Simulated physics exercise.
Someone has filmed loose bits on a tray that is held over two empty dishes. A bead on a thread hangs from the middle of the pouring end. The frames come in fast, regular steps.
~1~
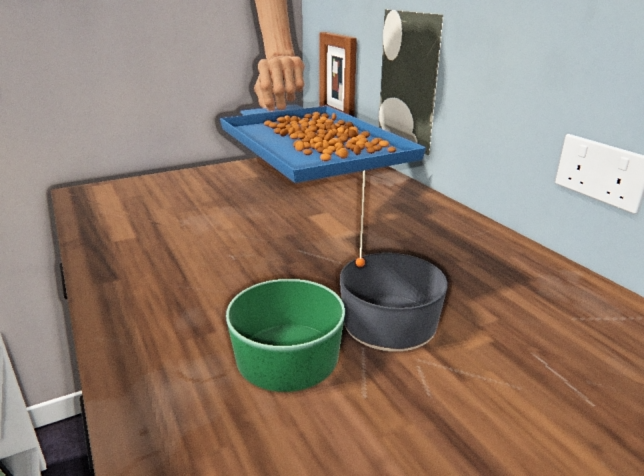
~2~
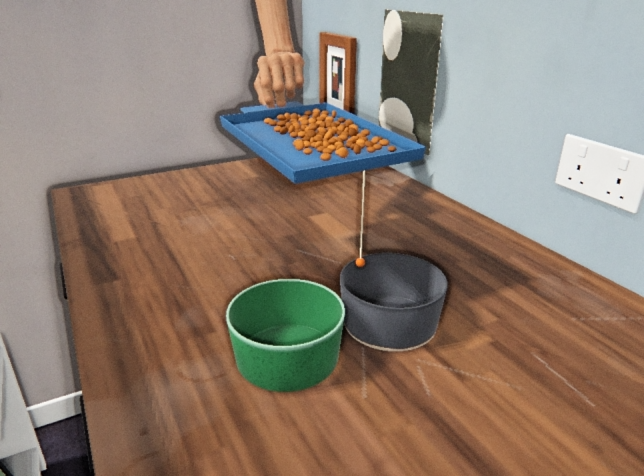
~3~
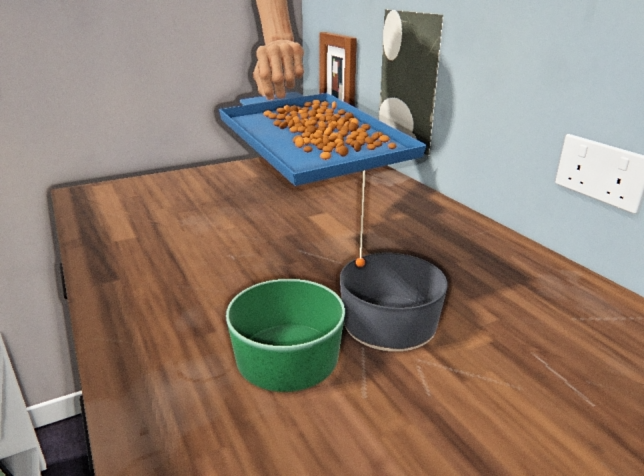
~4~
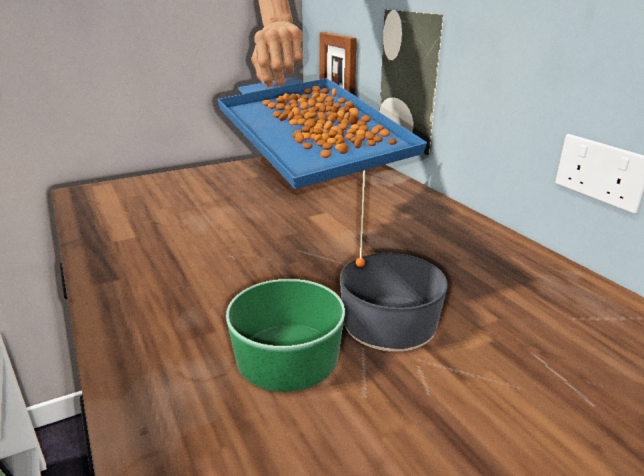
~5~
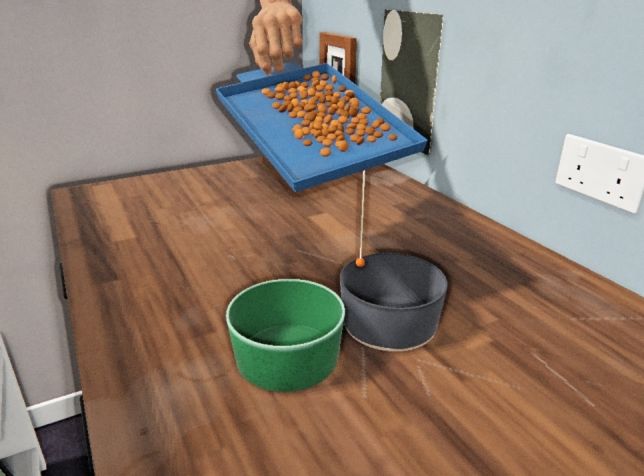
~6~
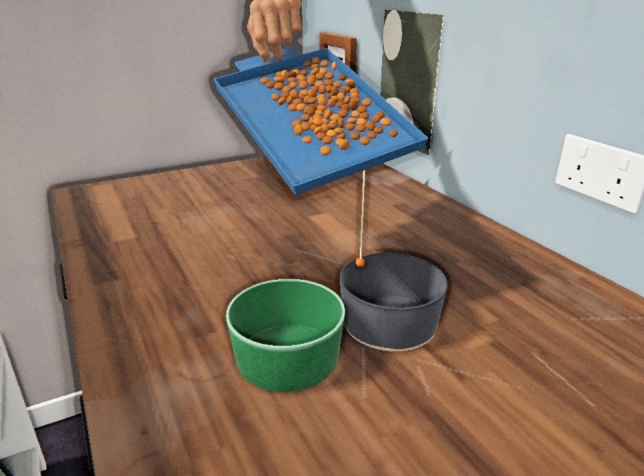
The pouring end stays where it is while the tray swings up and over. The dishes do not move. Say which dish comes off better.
It favours the left-hand dish.
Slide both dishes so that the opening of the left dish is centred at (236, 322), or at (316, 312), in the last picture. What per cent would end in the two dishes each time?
About 70 and 90 per cent.
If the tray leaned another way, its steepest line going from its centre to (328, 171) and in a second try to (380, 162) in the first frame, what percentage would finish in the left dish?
In turn 60 and 0 in a hundred.
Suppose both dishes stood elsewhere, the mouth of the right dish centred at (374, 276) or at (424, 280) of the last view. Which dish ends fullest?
At the first place the left one, at the second the left-hand dish.
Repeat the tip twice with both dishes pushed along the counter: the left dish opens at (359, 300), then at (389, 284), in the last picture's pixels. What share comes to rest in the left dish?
Near 50 % and 10 %.
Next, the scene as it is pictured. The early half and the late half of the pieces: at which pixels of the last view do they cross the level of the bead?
Early half (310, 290), late half (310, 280).
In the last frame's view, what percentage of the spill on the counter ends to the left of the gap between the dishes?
Close to 50 per cent.
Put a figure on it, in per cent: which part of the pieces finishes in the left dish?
Some 90 per cent.
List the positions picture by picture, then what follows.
Corners of the pouring end at (295, 169) and (423, 147), level; middle of the load at (323, 133), bits of cat kibble; left dish at (312, 363); right dish at (424, 324); bead on its thread at (360, 262), in the first picture.
Corners of the pouring end at (295, 170) and (423, 147), level; middle of the load at (323, 131), in the second picture.
Corners of the pouring end at (295, 173) and (424, 145), tipped barely, lowest at the left corner; middle of the load at (323, 126), in the third picture.
Corners of the pouring end at (295, 177) and (424, 142), tipped a little, lowest at the left corner; middle of the load at (323, 118), in the fourth picture.
Corners of the pouring end at (295, 181) and (425, 140), tipped clearly, lowest at the left corner; middle of the load at (323, 109), in the fifth picture.
Corners of the pouring end at (295, 184) and (425, 138), tipped clearly, lowest at the left corner; middle of the load at (322, 101); left dish at (312, 363); right dish at (424, 324), in the sixth picture.
Soon after the last picture, tray tipped steeply; most on the tray; a small part in the left dish; about a quarter in the air.
A little later, tray tipped past a quarter turn; a small part on the tray; most in the left dish; a stray few in the right dish; a small part outside both; a small part in the air.
Later still, tray tipped past a quarter turn; most in the left dish; a stray few in the right dish; a small part outside both.
At rest, tray tipped past a quarter turn; most in the left dish; a stray few in the right dish; a small part outside both.
